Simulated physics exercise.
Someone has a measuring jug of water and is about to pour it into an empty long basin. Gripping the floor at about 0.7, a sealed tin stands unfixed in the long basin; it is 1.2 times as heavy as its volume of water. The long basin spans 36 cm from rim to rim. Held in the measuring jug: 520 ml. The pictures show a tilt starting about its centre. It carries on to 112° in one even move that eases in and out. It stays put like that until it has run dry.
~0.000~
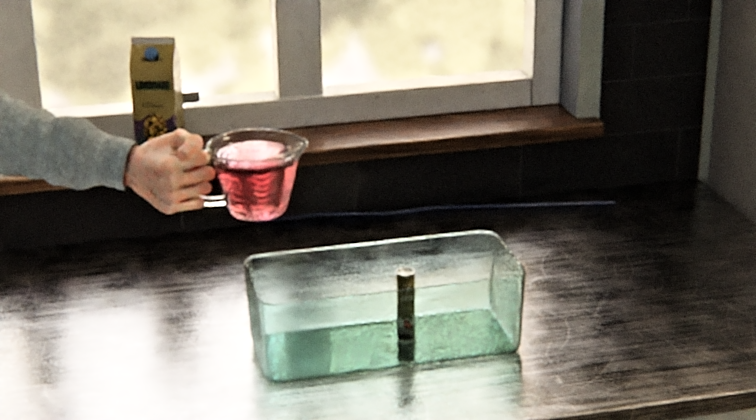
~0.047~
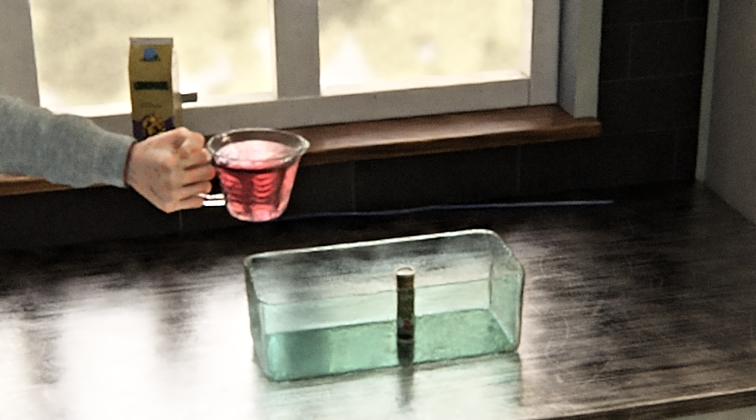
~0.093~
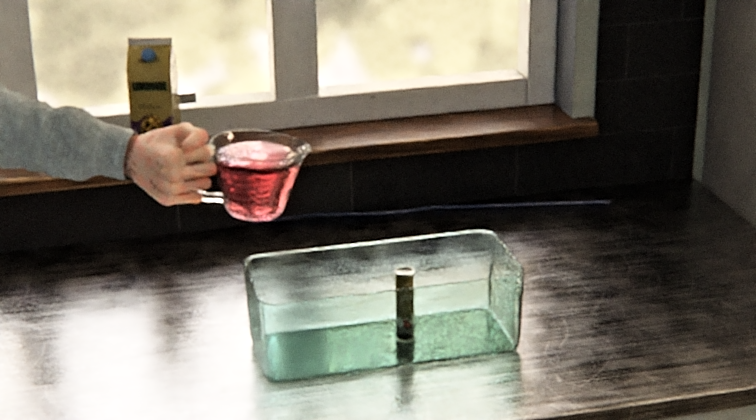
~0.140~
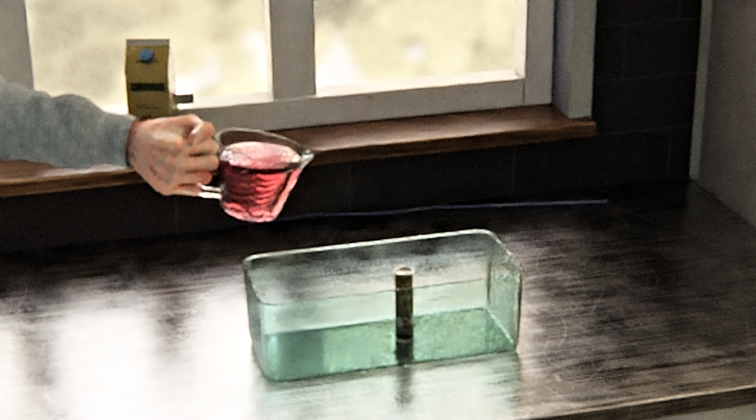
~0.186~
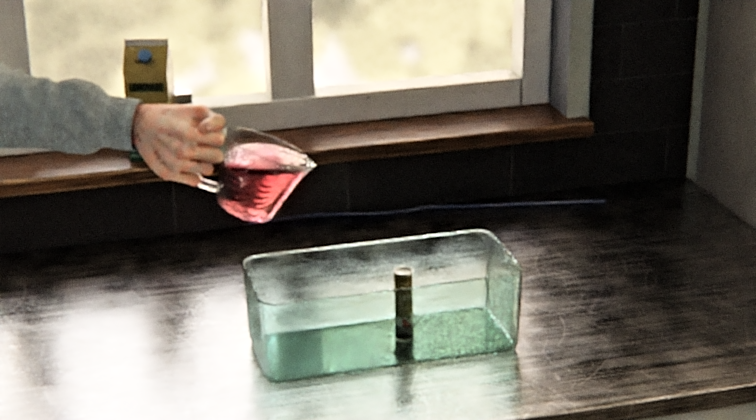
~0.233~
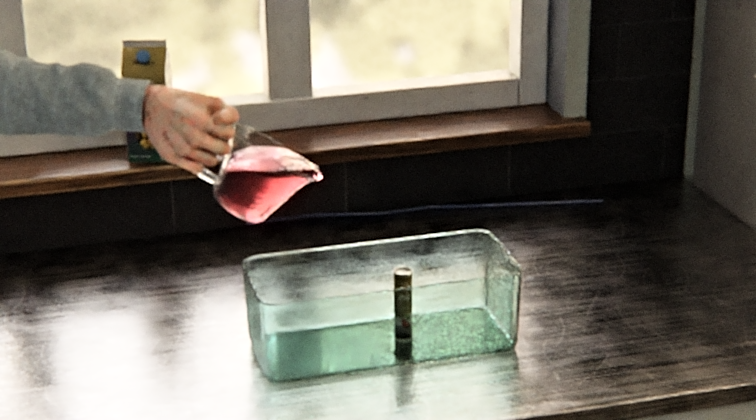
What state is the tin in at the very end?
It stays vertical.
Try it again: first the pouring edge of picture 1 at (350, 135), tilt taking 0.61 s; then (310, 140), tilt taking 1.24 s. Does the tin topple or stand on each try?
Run one: It tumbles. Run two: It does not tip.
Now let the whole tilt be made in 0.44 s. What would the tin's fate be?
In that case the tin stays vertical.
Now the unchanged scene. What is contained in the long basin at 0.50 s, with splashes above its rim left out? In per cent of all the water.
42 %, more or less.
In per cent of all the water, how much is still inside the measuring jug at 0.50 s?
Close to 24 percent of the liquid remains at that time.
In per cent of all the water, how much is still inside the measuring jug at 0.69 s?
Around 0 in a hundred.
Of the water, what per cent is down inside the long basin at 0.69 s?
Looks like about 96 % of the whole amount.
By 0.50 s the tilt is 103° and 25 per cent is still to pour; the tin stands where it began.
By 0.69 s the tilt is 112° and 0 per cent is still to pour; the tin stands where it began.
By 0.89 s the tilt is 112° and 0 per cent is still to pour; the tin stands where it began.
By 1.11 s the tilt is 112° and 0 per cent is still to pour; the tin stands where it began.
At rest the tin stands where it began.
